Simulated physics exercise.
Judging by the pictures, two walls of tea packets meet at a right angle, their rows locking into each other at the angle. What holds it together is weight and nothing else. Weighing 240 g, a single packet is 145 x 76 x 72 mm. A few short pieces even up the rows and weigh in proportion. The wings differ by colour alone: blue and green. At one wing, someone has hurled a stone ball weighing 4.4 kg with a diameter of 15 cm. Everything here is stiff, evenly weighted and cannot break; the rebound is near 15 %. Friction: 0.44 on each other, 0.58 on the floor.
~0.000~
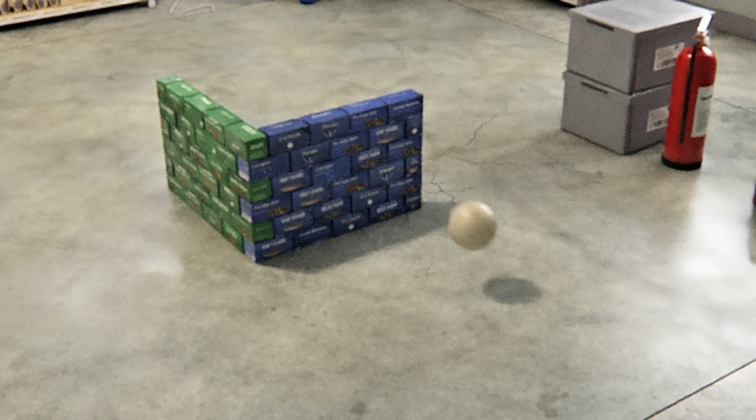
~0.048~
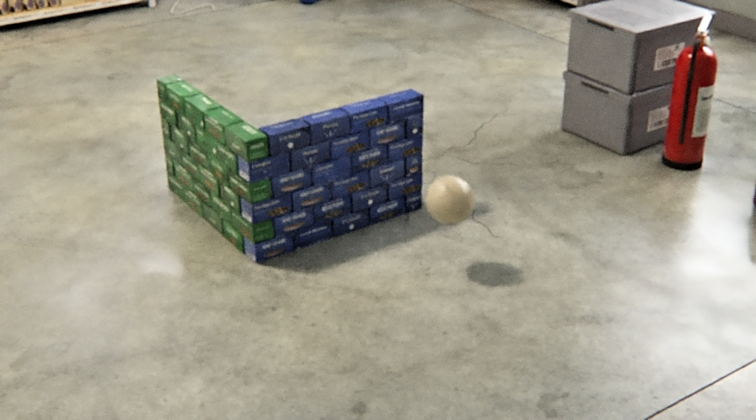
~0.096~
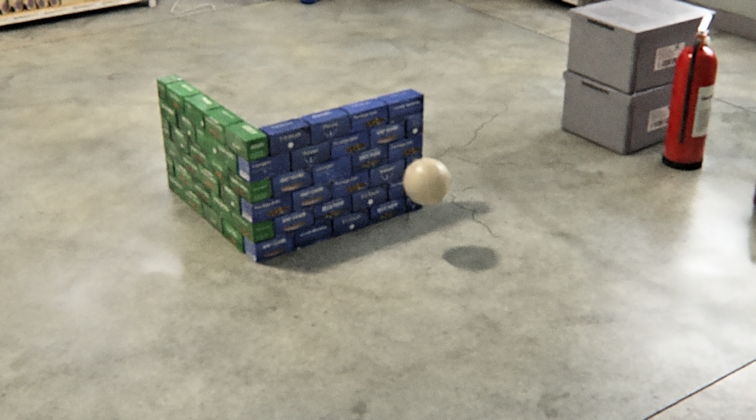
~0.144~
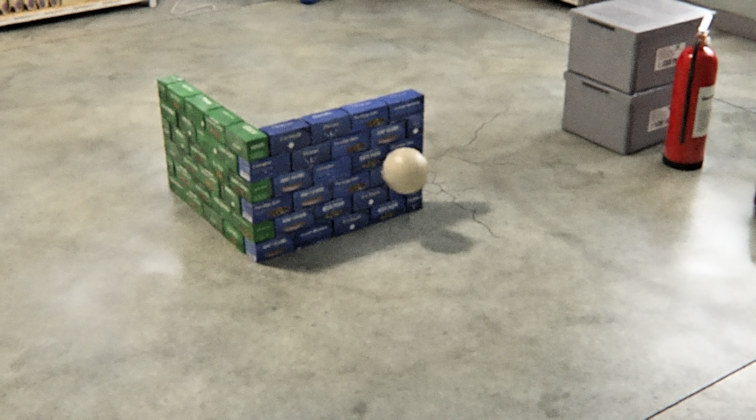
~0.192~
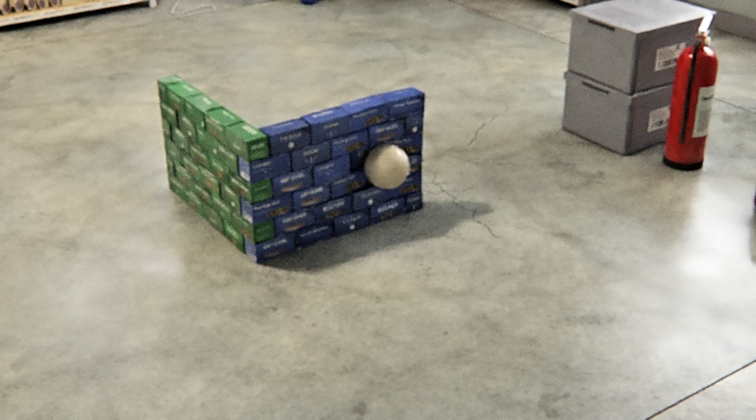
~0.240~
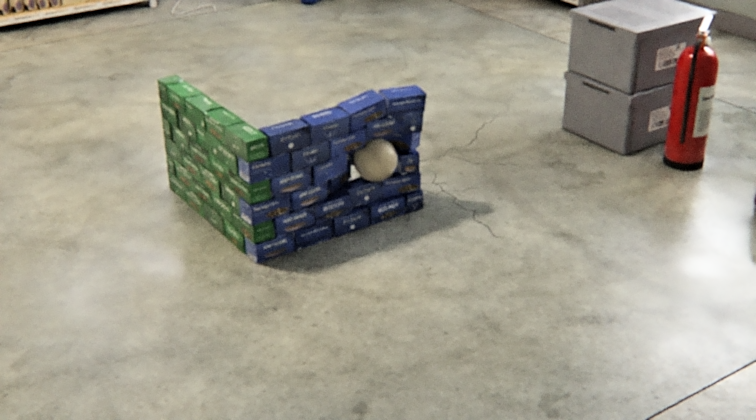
Two low walls of stacked tea packets, green on the left and blue on the right, meet at a corner on a smooth grey concrete floor, seen from above by a still camera. Grey boxes and a red fire extinguisher stand at the upper right. A pale ball flies leftward through the air, strikes the blue wall near its right end and pushes packets inward, opening a gap while the green wall stays put.
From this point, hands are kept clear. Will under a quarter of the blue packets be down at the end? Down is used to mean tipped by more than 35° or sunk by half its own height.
No, more than a quarter will.
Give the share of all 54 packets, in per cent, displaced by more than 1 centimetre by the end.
Moved: 30 per cent.
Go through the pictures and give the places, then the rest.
In the first frame (we follow the side turned to the camera), ball (473, 226) 41 cm from contact, 2.7 m/s; top blue packet (407, 109); top green packet (257, 149); no piece has moved.
In the second frame, ball (450, 200) 30 cm from contact, 2.5 m/s; top blue packet (407, 109).
In the third frame, ball (427, 182) 18 cm from contact, 2.4 m/s; top blue packet (407, 109).
In the fourth frame, ball (406, 171) 6 cm from contact, 2.5 m/s; top blue packet (408, 109).
In the fifth frame, ball (387, 166) after contact, 2.0 m/s; top blue packet (408, 107) displaced 8 mm; steepest lean 5°, the packet at (369, 117); 11 stirred so far.
In the sixth frame, ball (375, 159) after contact, 1.3 m/s; top blue packet (407, 106) tipped 7°; top green packet (258, 150); steepest lean 13°, the packet at (368, 115); 17 stirred so far.
Around 0.34 s, ball still moving; 5 of the 27 blue packets down (5 of 54 in all colours); top blue packet tipped 31°, 30 mm lower.
Around 0.52 s, ball still moving; 8 of the 27 blue packets down (8 of 54 in all colours); top blue packet tipped 55°, 15 cm lower.
Around 0.78 s, ball still moving; 10 of the 27 blue packets down (10 of 54 in all colours); top blue packet on its side.
Finally (1.4 s), ball rolling away; 11 of the 27 blue packets down (11 of 54 in all colours); top blue packet 36 cm lower; top green packet unmoved. That is 41 per cent. Seen by the last camera, middles, top blue packet near (429, 212), top green packet near (246, 142).
